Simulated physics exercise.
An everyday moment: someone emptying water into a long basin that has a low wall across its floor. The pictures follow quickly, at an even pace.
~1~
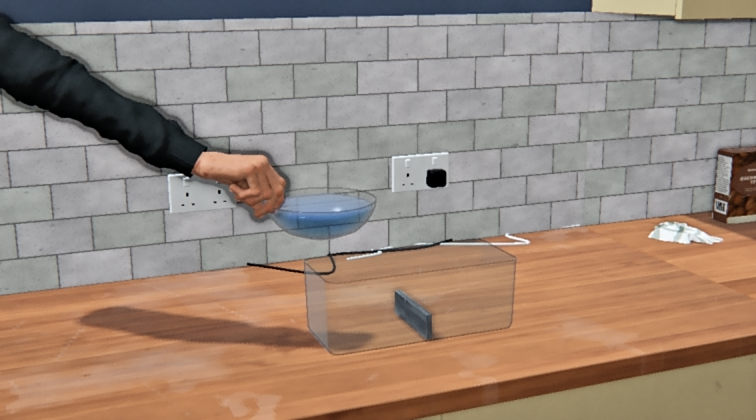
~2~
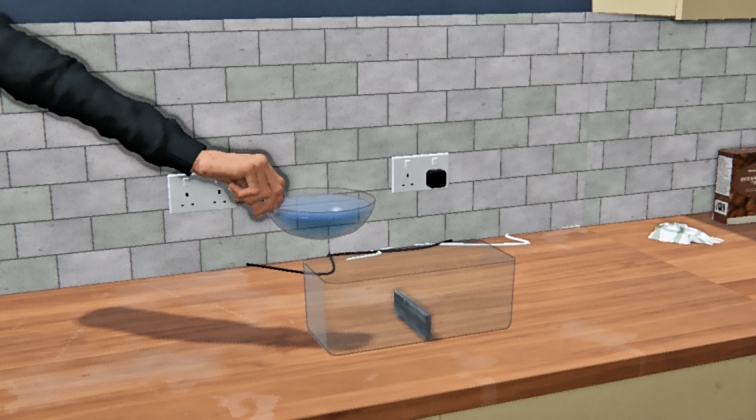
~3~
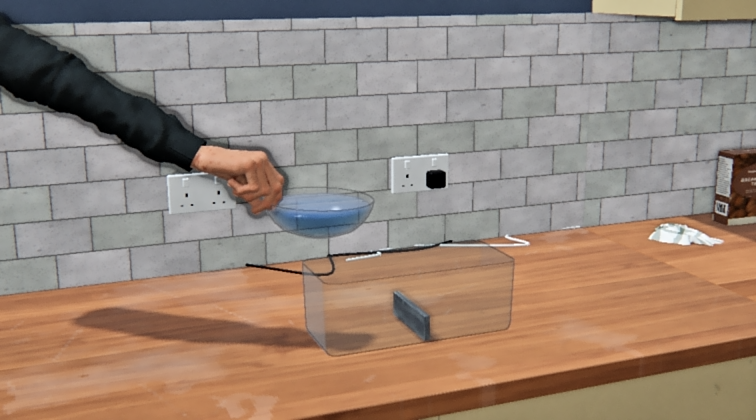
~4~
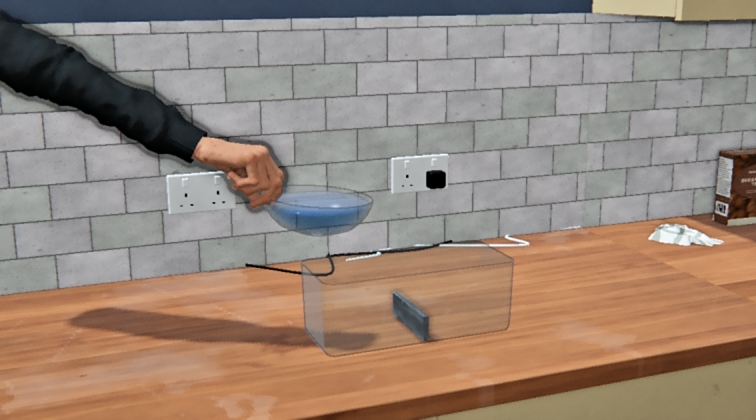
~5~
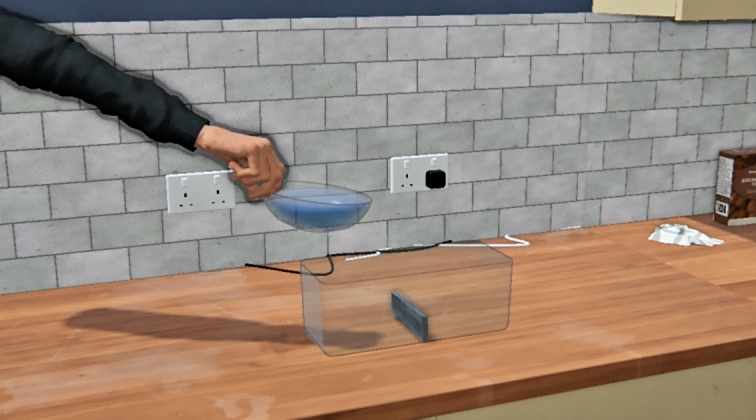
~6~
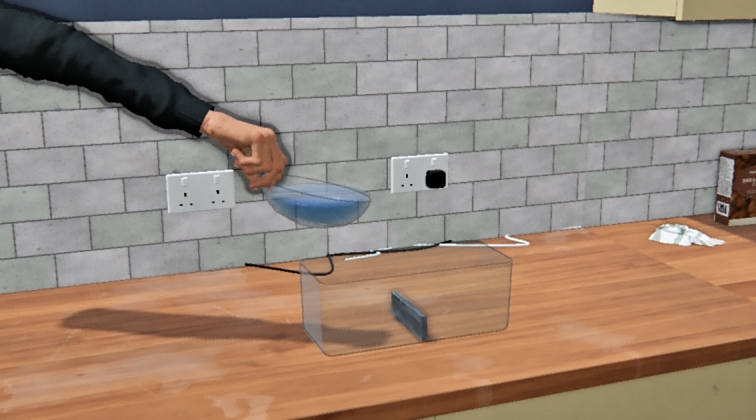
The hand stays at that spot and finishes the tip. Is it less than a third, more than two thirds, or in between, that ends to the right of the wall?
The share right of the wall is more than two thirds.
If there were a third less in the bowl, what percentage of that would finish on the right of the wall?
Roughly 85 in a hundred.
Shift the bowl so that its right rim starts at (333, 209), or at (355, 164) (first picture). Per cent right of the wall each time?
Near 10 % and 75 %.
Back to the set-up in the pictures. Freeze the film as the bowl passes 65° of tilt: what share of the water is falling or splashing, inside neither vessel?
Near 45 %.
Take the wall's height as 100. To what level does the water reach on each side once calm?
Left about 10, right about 70.
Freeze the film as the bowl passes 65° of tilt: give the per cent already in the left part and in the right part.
Left about 5, right about 20.
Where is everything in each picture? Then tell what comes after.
In the first picture, it leans 0°; its right rim is at (372, 196); the water meets the walls at (269, 209) and (369, 200); the long basin's rim runs from (315, 272) to (499, 249); the wall's top is at (413, 303).
In the second picture, it leans 1°; its right rim is at (371, 196); the water meets the walls at (268, 209) and (368, 200).
In the third picture, it leans 2°; its right rim is at (370, 197); the water meets the walls at (268, 208) and (367, 200).
In the fourth picture, it leans 5°; its right rim is at (369, 197); the water meets the walls at (267, 204) and (365, 198).
In the fifth picture, it leans 9°; its right rim is at (368, 197); the water meets the walls at (266, 200) and (366, 195).
In the sixth picture, it leans 14°; its right rim is at (367, 197); the water meets the walls at (267, 195) and (364, 192); 1 per cent is over the edge.
A moment on, the bowl is tipped part way and 26 per cent is still to pour, 6 is left of the wall and 20 right of it.
Next, the bowl is tipped on its side and 0 per cent is still to pour, 12 is left of the wall and 83 right of it.
Then the bowl is tipped right over and 0 per cent is still to pour, 13 is left of the wall and 85 right of it.
Later the bowl is tipped right over and 0 per cent is still to pour, 13 is left of the wall and 85 right of it.
Finally, 13 per cent lies left of the wall, 85 right of it and 2 outside.
